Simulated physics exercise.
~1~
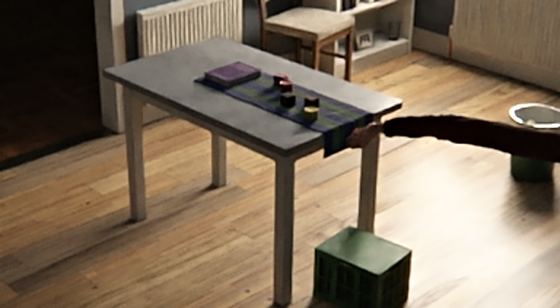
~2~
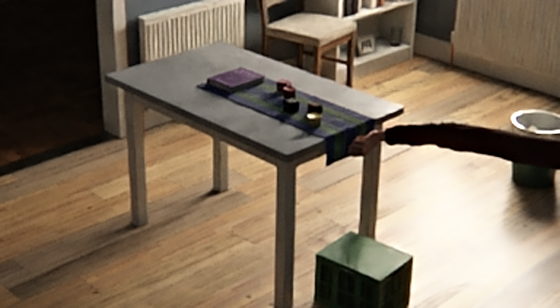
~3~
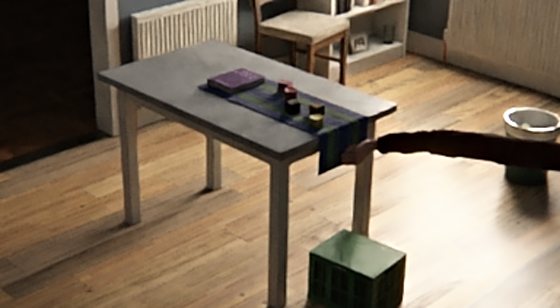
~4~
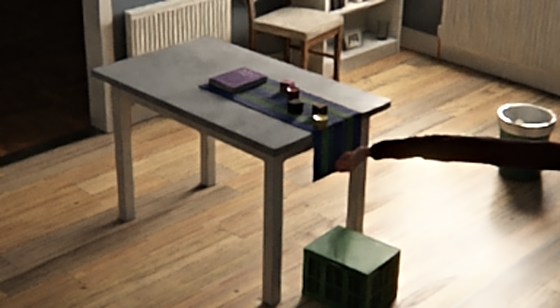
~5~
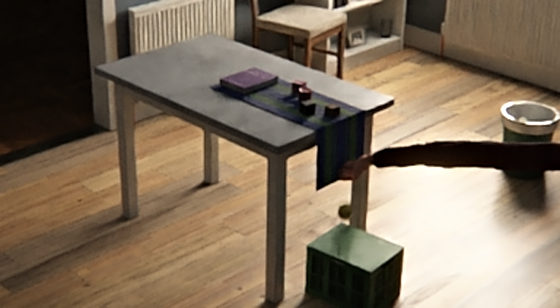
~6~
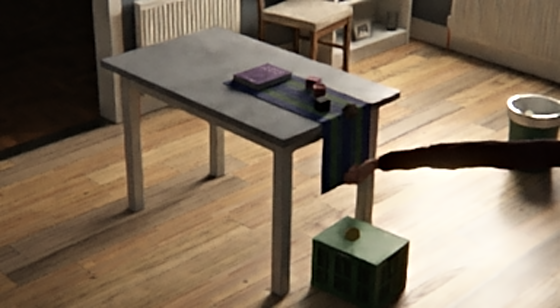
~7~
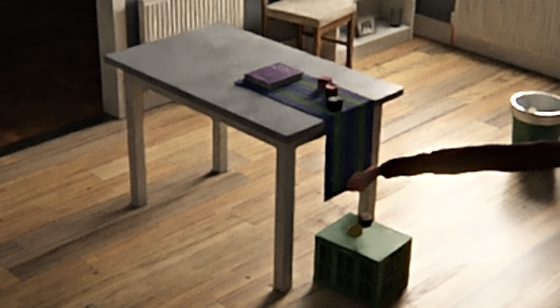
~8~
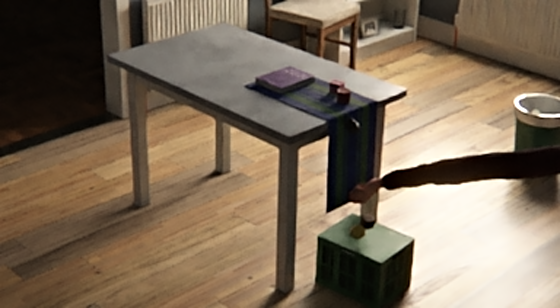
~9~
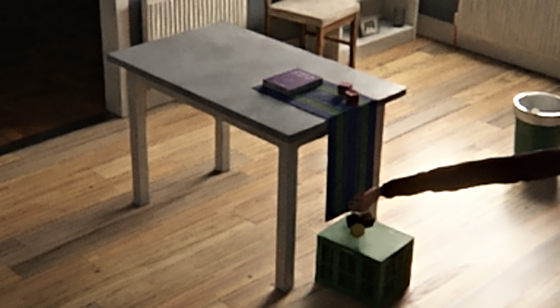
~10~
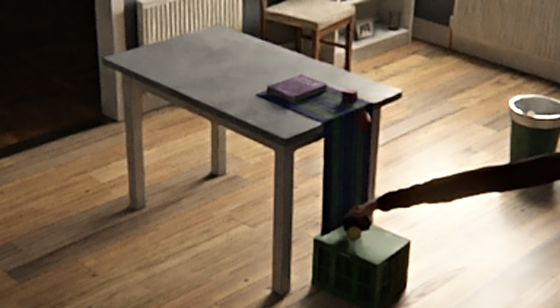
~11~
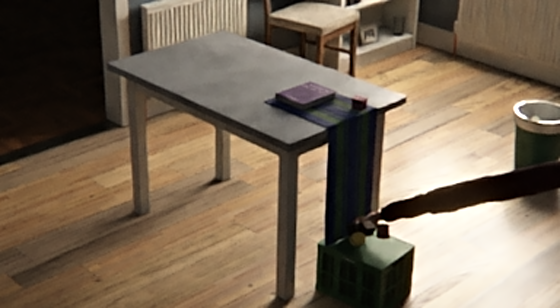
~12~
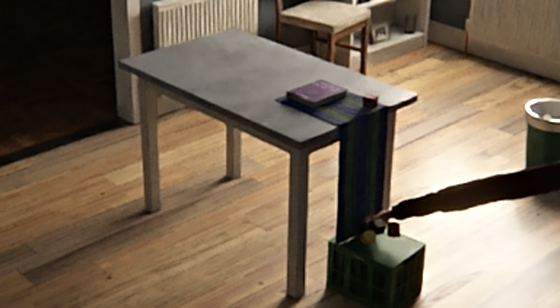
A hand draws the striped cloth down to the green crate, and four small objects fall.
